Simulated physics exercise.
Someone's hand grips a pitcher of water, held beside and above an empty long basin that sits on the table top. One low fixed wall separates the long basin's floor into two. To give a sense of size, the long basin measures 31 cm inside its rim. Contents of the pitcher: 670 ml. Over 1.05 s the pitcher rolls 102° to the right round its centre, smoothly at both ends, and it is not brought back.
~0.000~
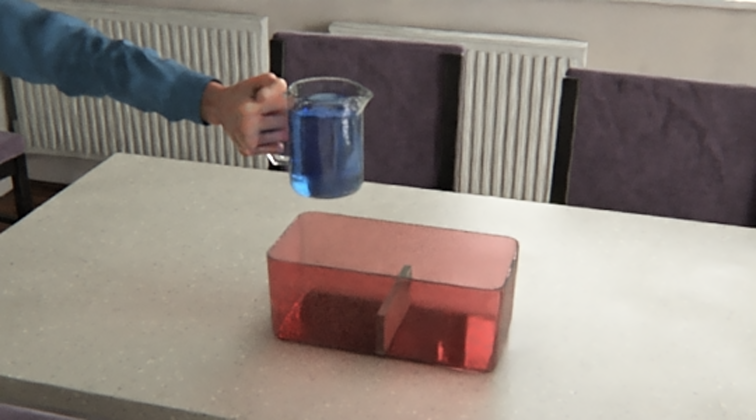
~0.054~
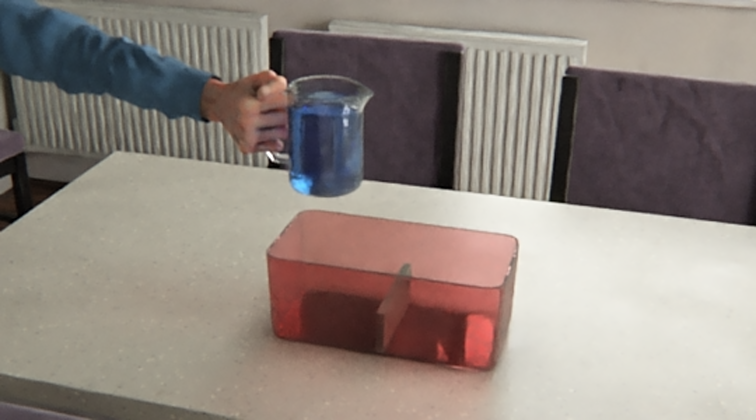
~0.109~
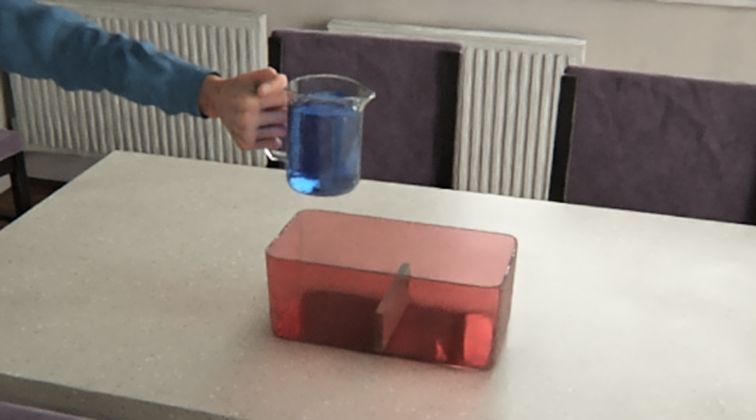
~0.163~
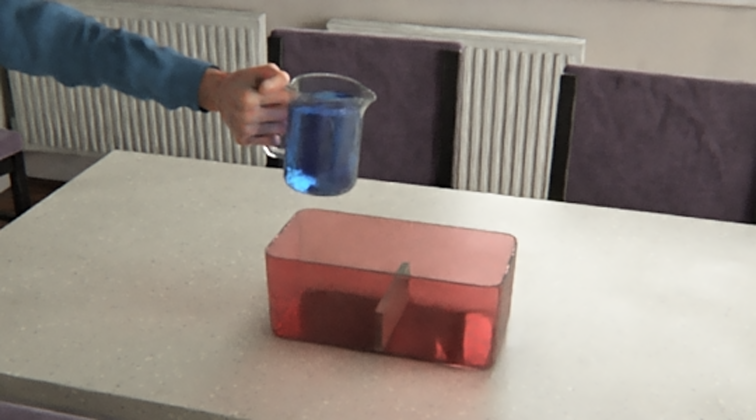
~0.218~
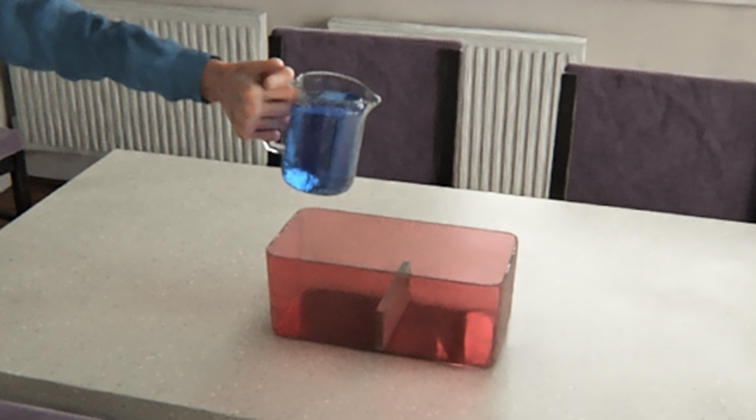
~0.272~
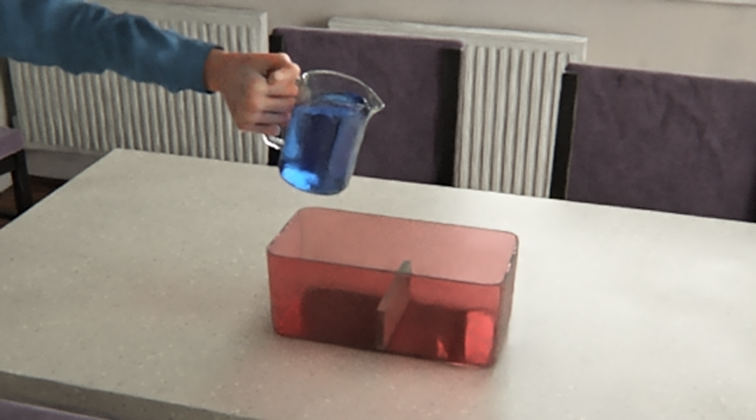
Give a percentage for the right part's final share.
My figure is 96 %.
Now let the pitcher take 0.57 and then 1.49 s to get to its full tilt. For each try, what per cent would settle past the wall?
The first try gives around 95 percent, the second around 95 percent.
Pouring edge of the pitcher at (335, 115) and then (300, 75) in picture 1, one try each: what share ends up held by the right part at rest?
35 then 0 %.
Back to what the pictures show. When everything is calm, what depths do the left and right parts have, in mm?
About 0 mm left, about 32 mm right.
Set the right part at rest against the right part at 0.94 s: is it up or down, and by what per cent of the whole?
Result: An increase, close to 54.
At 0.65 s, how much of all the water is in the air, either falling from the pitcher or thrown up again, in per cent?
Close to 14 in a hundred.
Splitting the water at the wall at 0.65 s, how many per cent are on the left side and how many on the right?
Left roughly 0, right roughly 3.
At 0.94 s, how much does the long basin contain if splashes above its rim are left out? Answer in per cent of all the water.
42 per cent, give or take a little.
After 0.65 s the tilt is 70° and 83 per cent is still to pour, 0 is left of the wall and 3 right of it.
After 0.94 s the tilt is 99° and 37 per cent is still to pour, 0 is left of the wall and 42 right of it.
After 1.23 s the tilt is 102° and 7 per cent is still to pour, 2 is left of the wall and 85 right of it.
After 1.55 s the tilt is 102° and 1 per cent is still to pour, 3 is left of the wall and 95 right of it.
In the end 3 per cent lies left of the wall, 96 right of it and 1 outside.
